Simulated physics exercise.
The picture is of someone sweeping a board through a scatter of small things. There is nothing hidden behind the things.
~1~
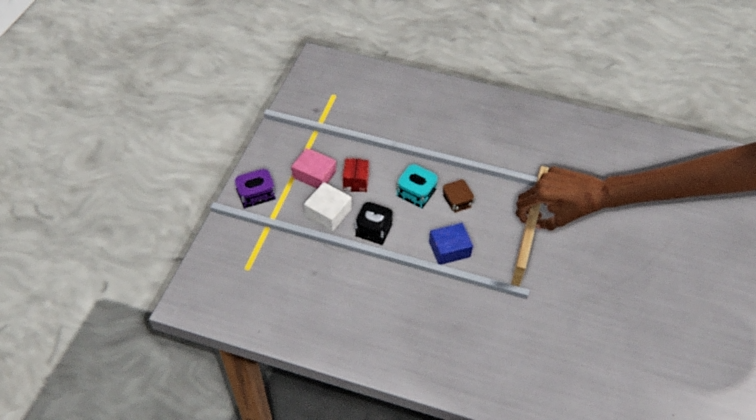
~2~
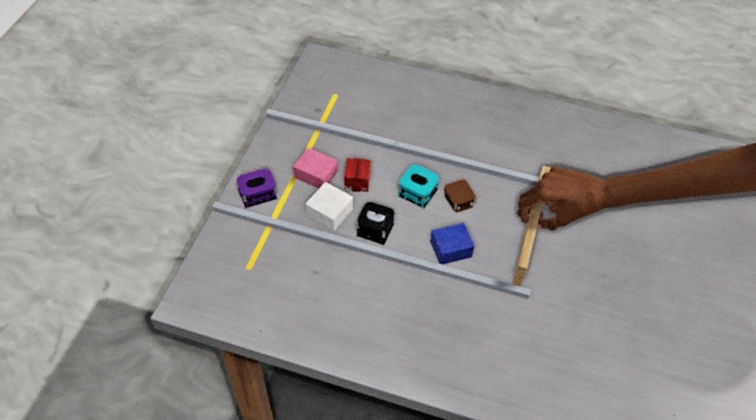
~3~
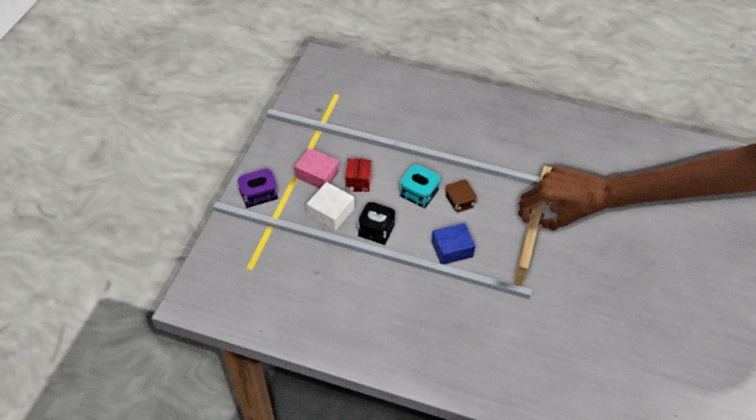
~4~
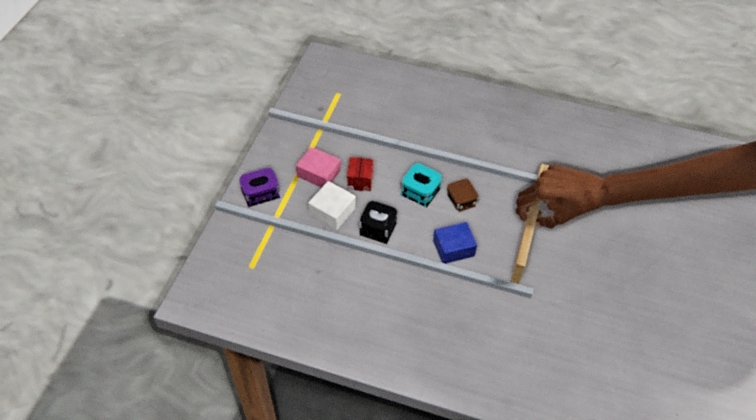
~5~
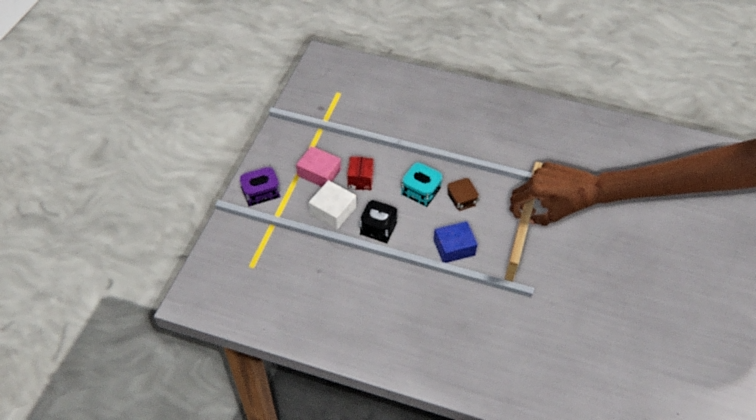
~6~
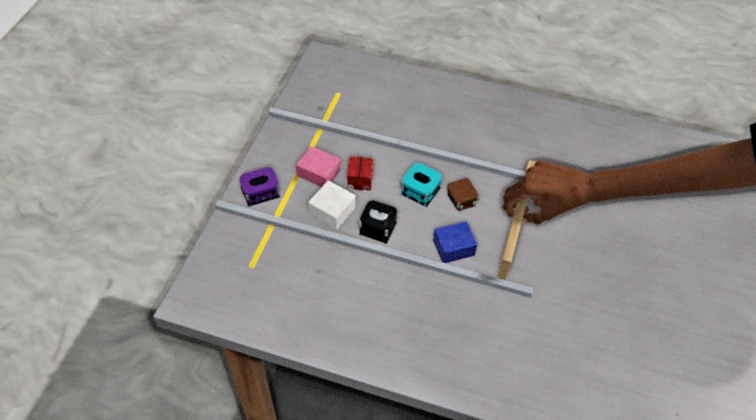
A hand grips a wooden board at the right end of two pale rails on a grey table, seen from above at an angle in a nearly steady view. Between the rails lie brown, blue, cyan, black, red, white and pink pieces, with a purple one at far left, beyond a yellow tape line. The board stays almost still, then slides slightly left, while the pieces stay put.
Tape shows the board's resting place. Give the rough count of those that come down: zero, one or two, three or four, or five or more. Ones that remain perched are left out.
The push knocks three or four off.
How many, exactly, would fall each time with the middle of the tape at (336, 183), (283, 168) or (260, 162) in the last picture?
Respectively, 1, 5 and 6.
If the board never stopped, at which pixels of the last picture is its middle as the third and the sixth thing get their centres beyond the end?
At roughly (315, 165), then roughly (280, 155).
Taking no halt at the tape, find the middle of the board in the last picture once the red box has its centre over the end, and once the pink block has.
I'd put it close to (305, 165), and close to (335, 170) for the other one.
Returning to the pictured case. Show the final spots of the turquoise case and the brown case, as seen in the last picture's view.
In the last picture the turquoise case sits around (271, 141) and the brown case around (298, 147).
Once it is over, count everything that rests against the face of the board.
2 touch it.
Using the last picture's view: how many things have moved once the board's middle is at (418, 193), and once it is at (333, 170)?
At that stage 6; at the next, 8.
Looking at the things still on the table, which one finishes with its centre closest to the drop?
Result - the black case.
Soon after, none off yet; purple case at rest near (260, 187); pink block at rest near (319, 167); white block at rest near (332, 205).
Then, none off yet; purple case moved a little near (245, 183); pink block moved about its own width near (279, 159); white block moved well along near (281, 190).
By the end, the number that fall off is three or four; fallen, red box, white block, pink block and purple case.
